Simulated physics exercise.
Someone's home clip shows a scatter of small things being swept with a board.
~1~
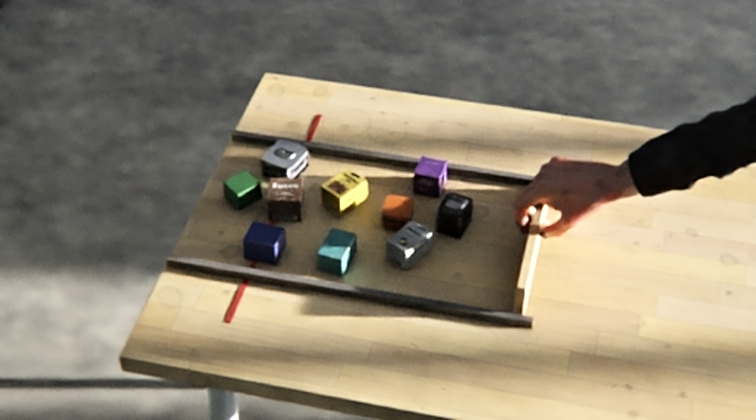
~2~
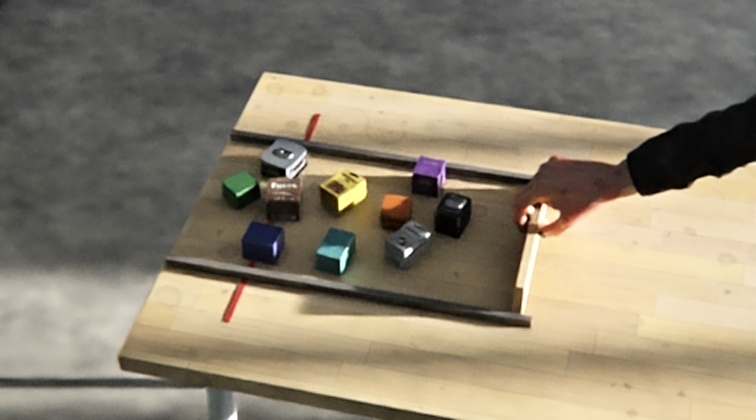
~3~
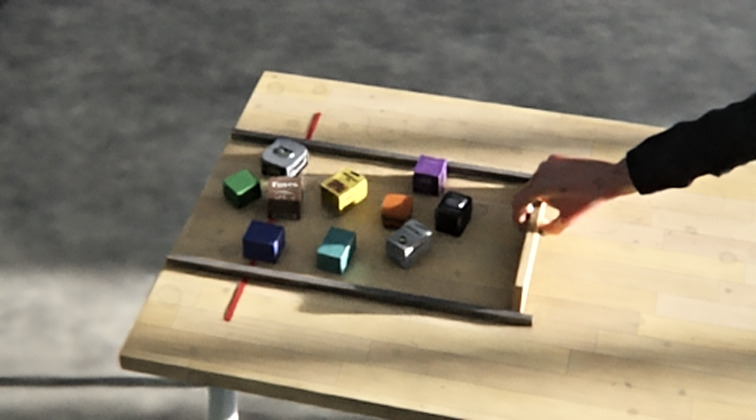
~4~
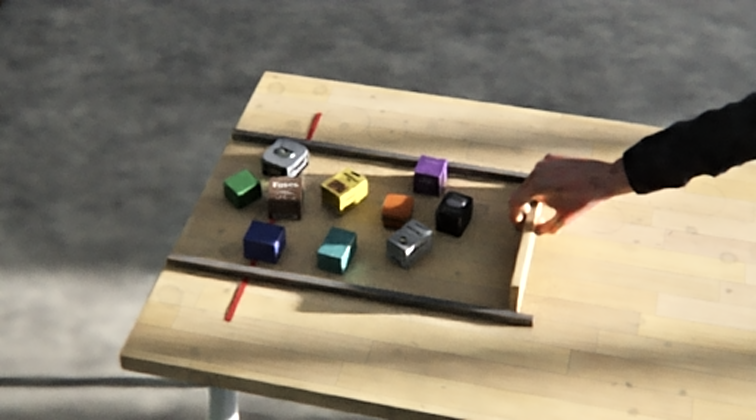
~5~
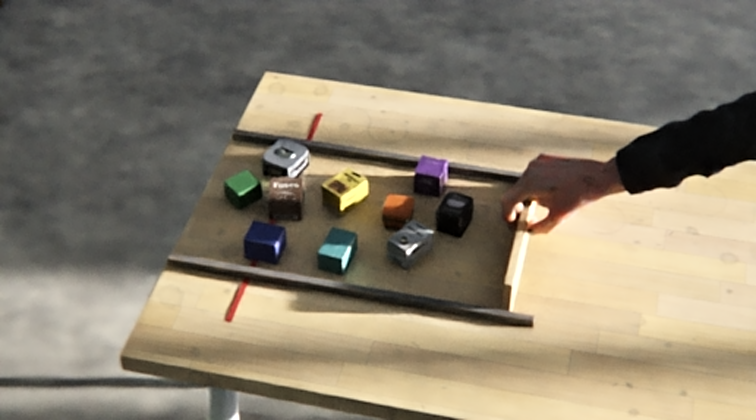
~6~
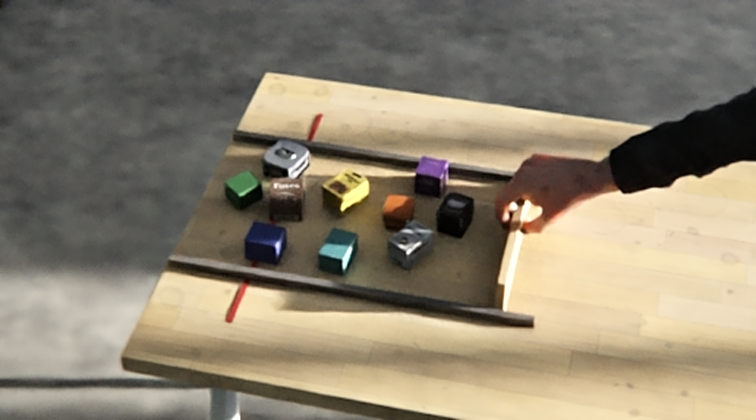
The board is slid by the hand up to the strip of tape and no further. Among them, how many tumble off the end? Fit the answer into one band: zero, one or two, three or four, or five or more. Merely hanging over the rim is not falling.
I would say one or two.
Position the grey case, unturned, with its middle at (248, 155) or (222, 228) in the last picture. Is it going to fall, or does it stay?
Well, the grey case stays aboard in the first case and stays aboard in the second.
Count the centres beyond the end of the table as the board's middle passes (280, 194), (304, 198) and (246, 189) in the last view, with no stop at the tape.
Going through the three positions, you'd get 1, 0 and 4.
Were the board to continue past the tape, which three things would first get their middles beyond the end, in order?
Order: Green block, then brown box, then blue block.
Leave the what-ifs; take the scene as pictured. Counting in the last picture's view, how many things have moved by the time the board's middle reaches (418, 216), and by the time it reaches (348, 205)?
Counts: 4, 10.
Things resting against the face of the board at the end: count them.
Contact count: 3.
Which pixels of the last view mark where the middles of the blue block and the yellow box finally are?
First object about (193, 239); second object about (250, 169).
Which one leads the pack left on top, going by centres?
Nearest at the end: The brown box.
Soon after, none off yet; green block at rest near (244, 190); grey case at rest near (286, 162); blue block at rest near (266, 243).
After that, none off yet; green block displaced a little near (227, 191); grey case moving near (281, 159); blue block moving near (262, 243).
In the end, the number that fall off is one or two; gone, green block.
